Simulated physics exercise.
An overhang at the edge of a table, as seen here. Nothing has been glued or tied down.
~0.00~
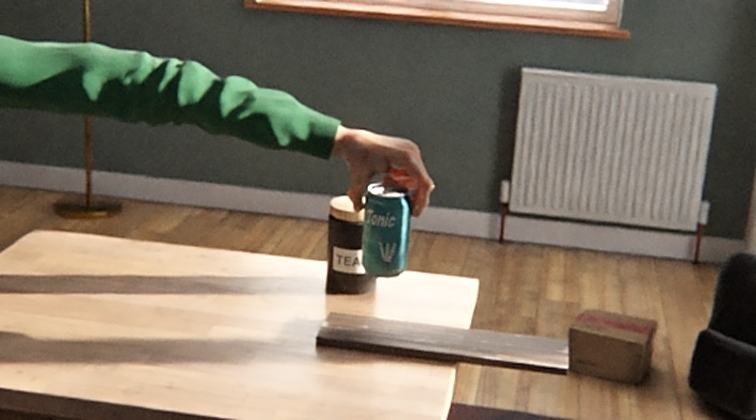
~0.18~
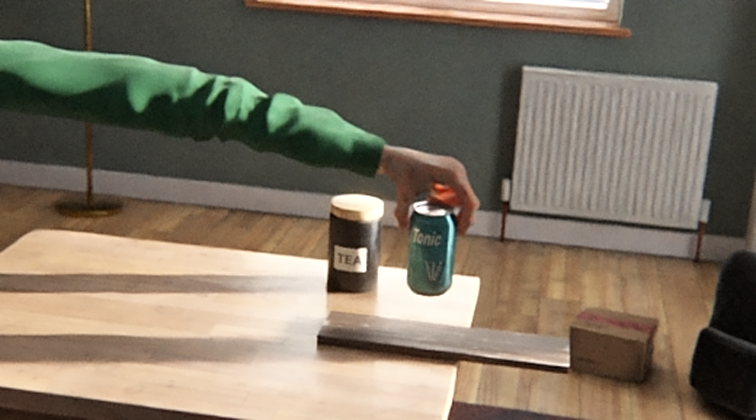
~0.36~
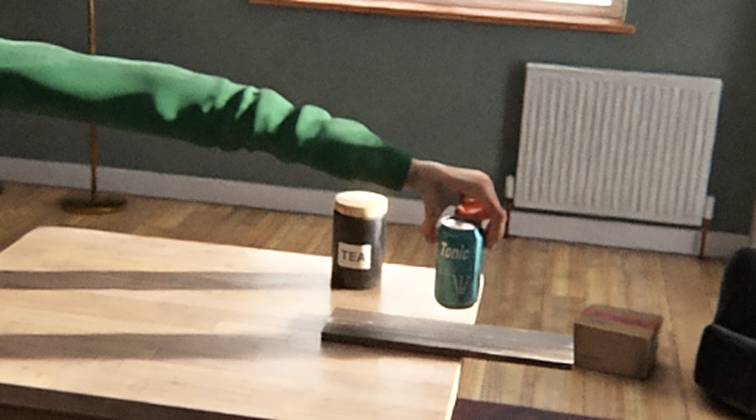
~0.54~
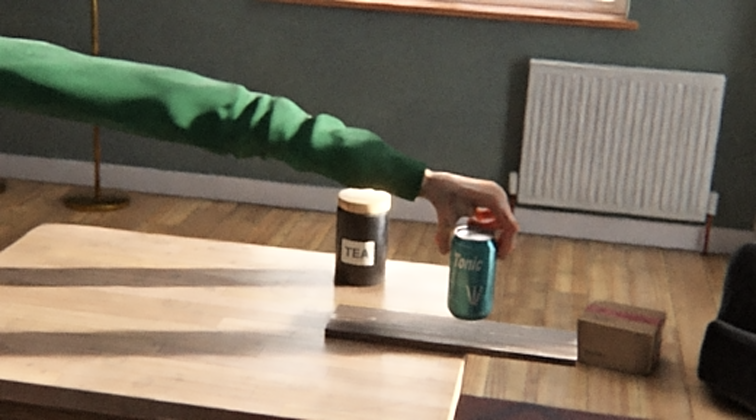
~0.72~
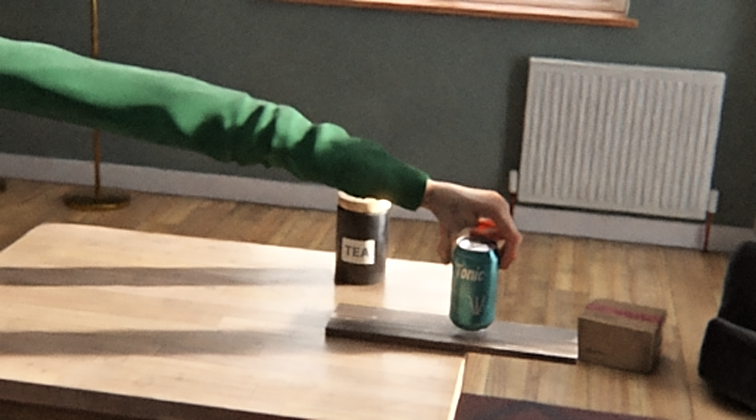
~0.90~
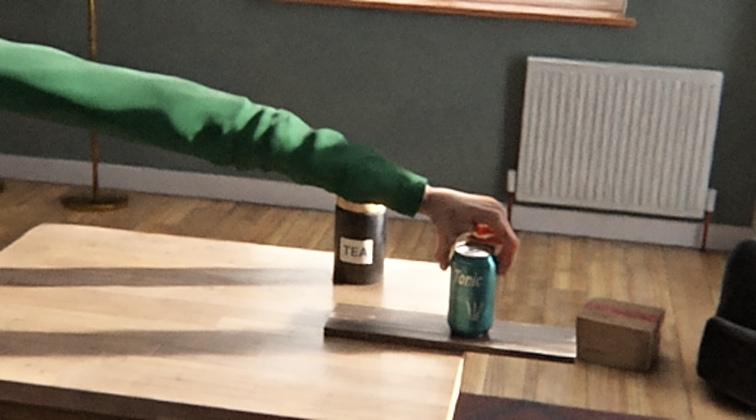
In a room with a radiator, a hand in a green sleeve carried a turquoise can right, past a black tea jar, and lowered it onto a plank jutting over the table's edge, still gripping it.
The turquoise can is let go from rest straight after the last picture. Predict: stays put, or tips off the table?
Oh, it rests there quite happily.
Around 1.10 s, nothing moves.
Around 1.50 s, turquoise can resting near (472, 291).
Finally (2.0 s), all 3 still in place. Final places as the last picture's camera would see them, turquoise can near (472, 291). The board keeps its balance.
